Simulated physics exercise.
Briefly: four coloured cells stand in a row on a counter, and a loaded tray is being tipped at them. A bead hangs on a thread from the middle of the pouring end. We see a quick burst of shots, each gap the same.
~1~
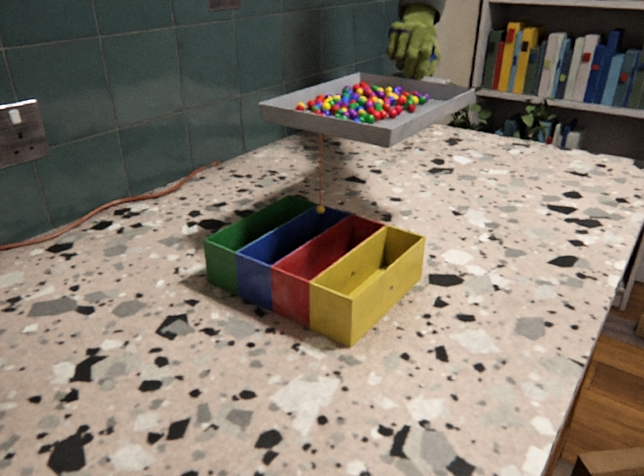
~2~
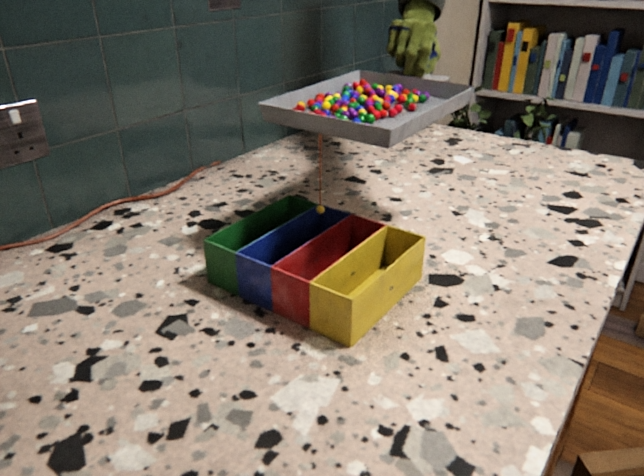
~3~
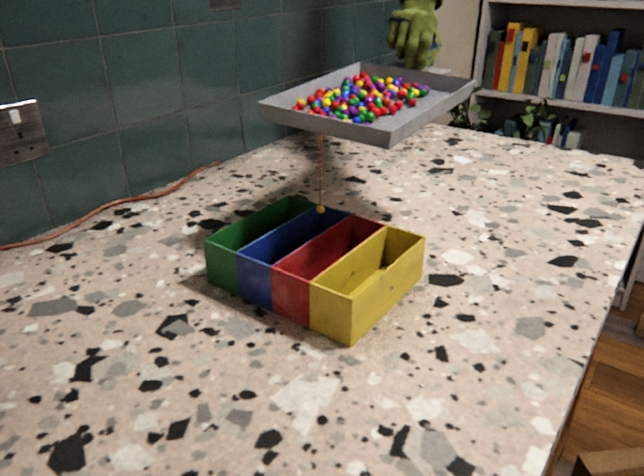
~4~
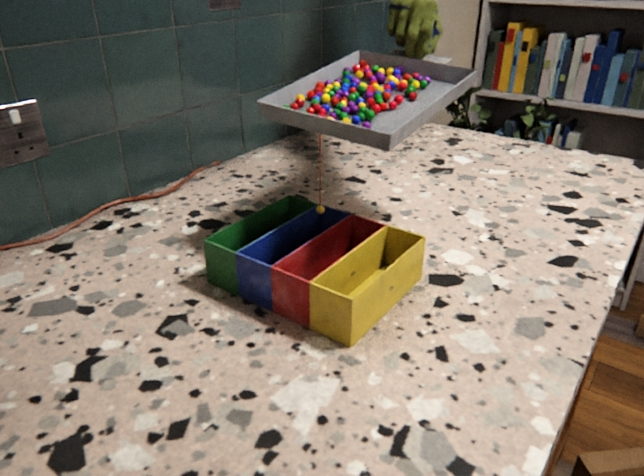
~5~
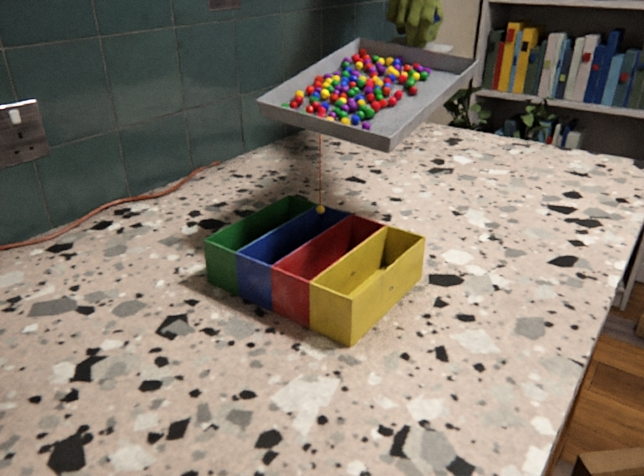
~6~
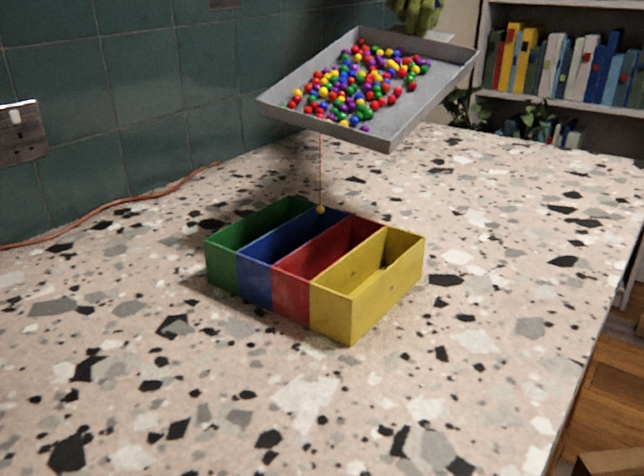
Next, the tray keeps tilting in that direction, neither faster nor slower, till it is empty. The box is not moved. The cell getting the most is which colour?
It is yellow.
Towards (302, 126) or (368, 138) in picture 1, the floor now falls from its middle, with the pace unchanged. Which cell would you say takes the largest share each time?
So the first one goes to the green cell and the second to yellow.
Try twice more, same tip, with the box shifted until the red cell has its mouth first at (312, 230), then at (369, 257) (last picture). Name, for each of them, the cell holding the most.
In order: The cell in yellow, the cell in red.
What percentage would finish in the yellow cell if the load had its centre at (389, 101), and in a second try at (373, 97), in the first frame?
First case around 60 %, second case around 50 %.
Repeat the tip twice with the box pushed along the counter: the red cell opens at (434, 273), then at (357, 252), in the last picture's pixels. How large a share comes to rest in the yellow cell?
It works out to 0 percent and then 20 percent.
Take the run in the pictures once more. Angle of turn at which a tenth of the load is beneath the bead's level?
The tilt is near 85° by then.
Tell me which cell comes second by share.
That one is the red cell.
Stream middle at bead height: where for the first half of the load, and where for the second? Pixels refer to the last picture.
Around (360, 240), followed by around (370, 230).
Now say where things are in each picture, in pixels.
The first picture shows corners of the pouring end at (264, 103) and (390, 127), level; middle of the load at (356, 107), round plastic beads; bead on its thread at (320, 209); green cell at (221, 264); blue cell at (255, 278); red cell at (291, 293); yellow cell at (331, 310).
The second picture shows corners of the pouring end at (264, 103) and (390, 128), level; middle of the load at (356, 105).
The third picture shows corners of the pouring end at (263, 102) and (389, 129), tipped barely, lowest at the right corner; middle of the load at (356, 102).
The fourth picture shows corners of the pouring end at (263, 100) and (389, 132), tipped a little, lowest at the right corner; middle of the load at (356, 96).
The fifth picture shows corners of the pouring end at (262, 99) and (389, 134), tipped a little, lowest at the right corner; middle of the load at (355, 91).
The sixth picture shows corners of the pouring end at (261, 98) and (388, 137), tipped clearly, lowest at the right corner; middle of the load at (354, 88), nearly all on the move; green cell at (221, 264); blue cell at (255, 278); red cell at (291, 293); yellow cell at (331, 310).
Soon after the last picture, tray tipped steeply; nearly all on the tray; a stray few in the yellow cell; a stray few falling or outside the box.
A little later, tray tipped past a quarter turn; a small part on the tray; about a third in the yellow cell; about a quarter in the red cell; a small part in the blue cell; a small part falling or outside the box.
Later still, tray tipped past a quarter turn; about half in the yellow cell; about a third in the red cell; a small part in the blue cell; a small part falling or outside the box.
At rest, tray tipped past a quarter turn; about half in the yellow cell; about a third in the red cell; a small part in the blue cell; none in the green cell; a small part outside the box.
